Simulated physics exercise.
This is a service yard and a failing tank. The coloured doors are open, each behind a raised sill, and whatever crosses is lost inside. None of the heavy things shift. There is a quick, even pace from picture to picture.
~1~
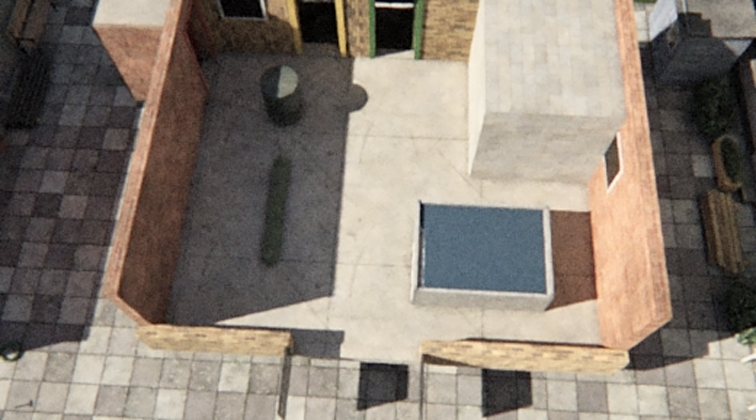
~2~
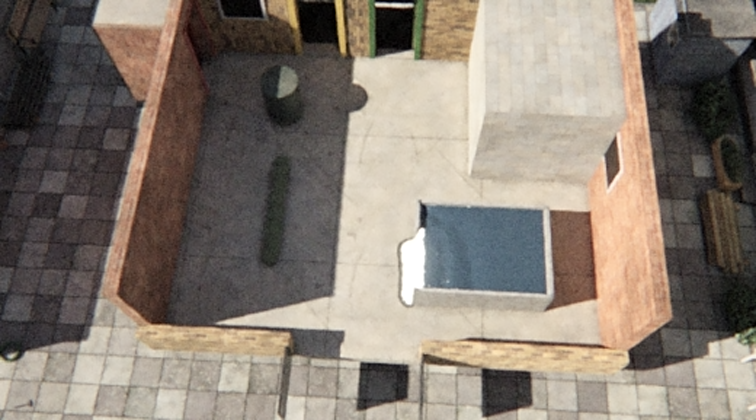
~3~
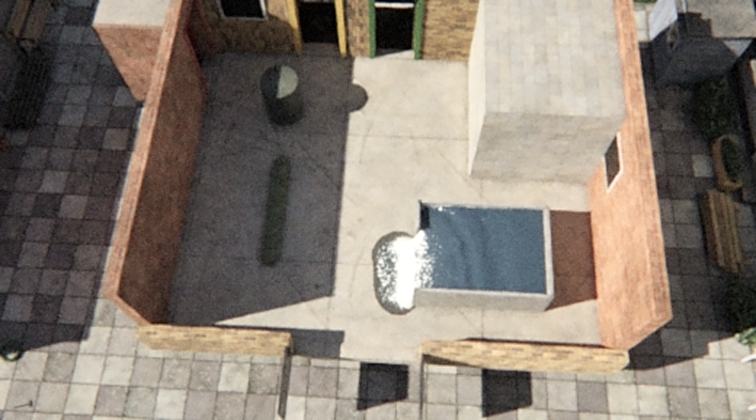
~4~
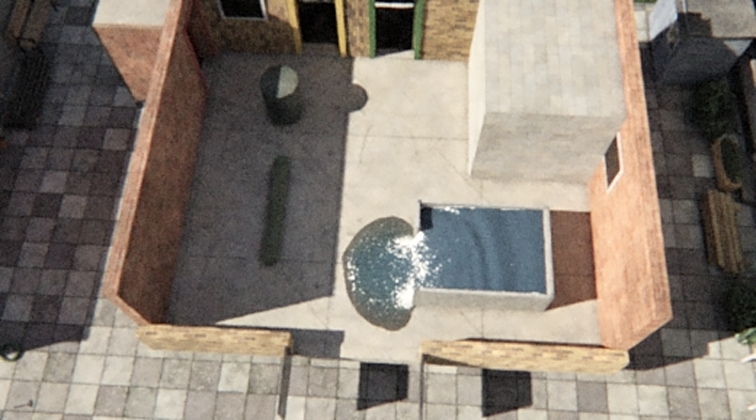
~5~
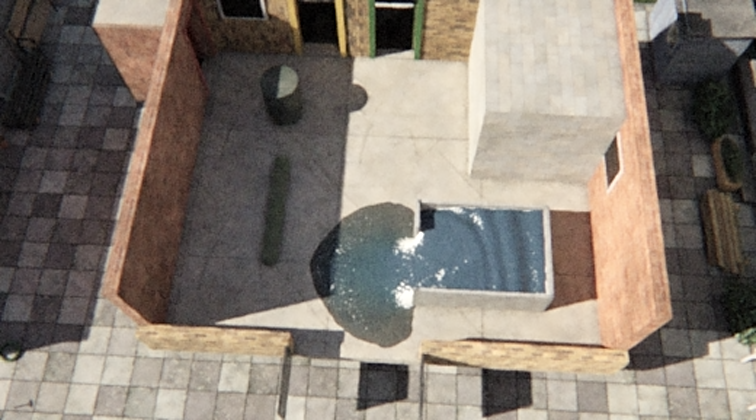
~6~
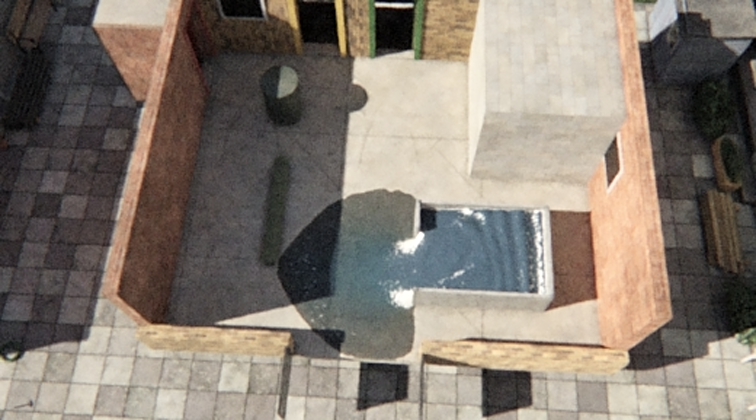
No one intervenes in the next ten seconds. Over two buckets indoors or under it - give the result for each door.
The yellow door comes in under. The red door comes in over. The green door comes in over.
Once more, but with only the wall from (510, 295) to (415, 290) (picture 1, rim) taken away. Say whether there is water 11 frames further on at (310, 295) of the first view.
Answer: Soaked.
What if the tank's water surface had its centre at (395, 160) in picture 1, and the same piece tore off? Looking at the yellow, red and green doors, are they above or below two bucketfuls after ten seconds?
So here's how it goes: Yellow comes up short, red clears the threshold, and green clears the threshold.
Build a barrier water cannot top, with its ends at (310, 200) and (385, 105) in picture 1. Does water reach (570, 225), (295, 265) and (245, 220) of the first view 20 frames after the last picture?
As listed: Dry, covered, flooded.
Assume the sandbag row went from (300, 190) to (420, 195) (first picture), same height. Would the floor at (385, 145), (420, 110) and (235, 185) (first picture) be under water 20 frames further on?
As listed: Dry, free of water, covered.
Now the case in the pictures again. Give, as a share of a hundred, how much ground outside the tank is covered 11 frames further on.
Near 40 in a hundred.
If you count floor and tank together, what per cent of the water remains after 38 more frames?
I'd say roughly 86 percent.
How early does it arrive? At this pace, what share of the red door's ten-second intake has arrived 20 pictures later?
It should be near 0 percent of the ten-second total.
A moment on, water covers 30 % of the floor; the yellow door not reached, the red door not reached, the green door not reached.
Next, water covers 40 % of the floor; the yellow door not reached, the red door not reached, the green door not reached.
Then, water covers 50 % of the floor; the yellow door wet at the sill, nothing in, the red door not reached, the green door not reached.
Later, water covers 70 % of the floor; the yellow door wet at the sill, nothing in, the red door under two buckets in, the green door over two buckets in.
In the end, water covers 80 % of the floor; the yellow door wet at the sill, nothing in, the red door over two buckets in, the green door over two buckets in.
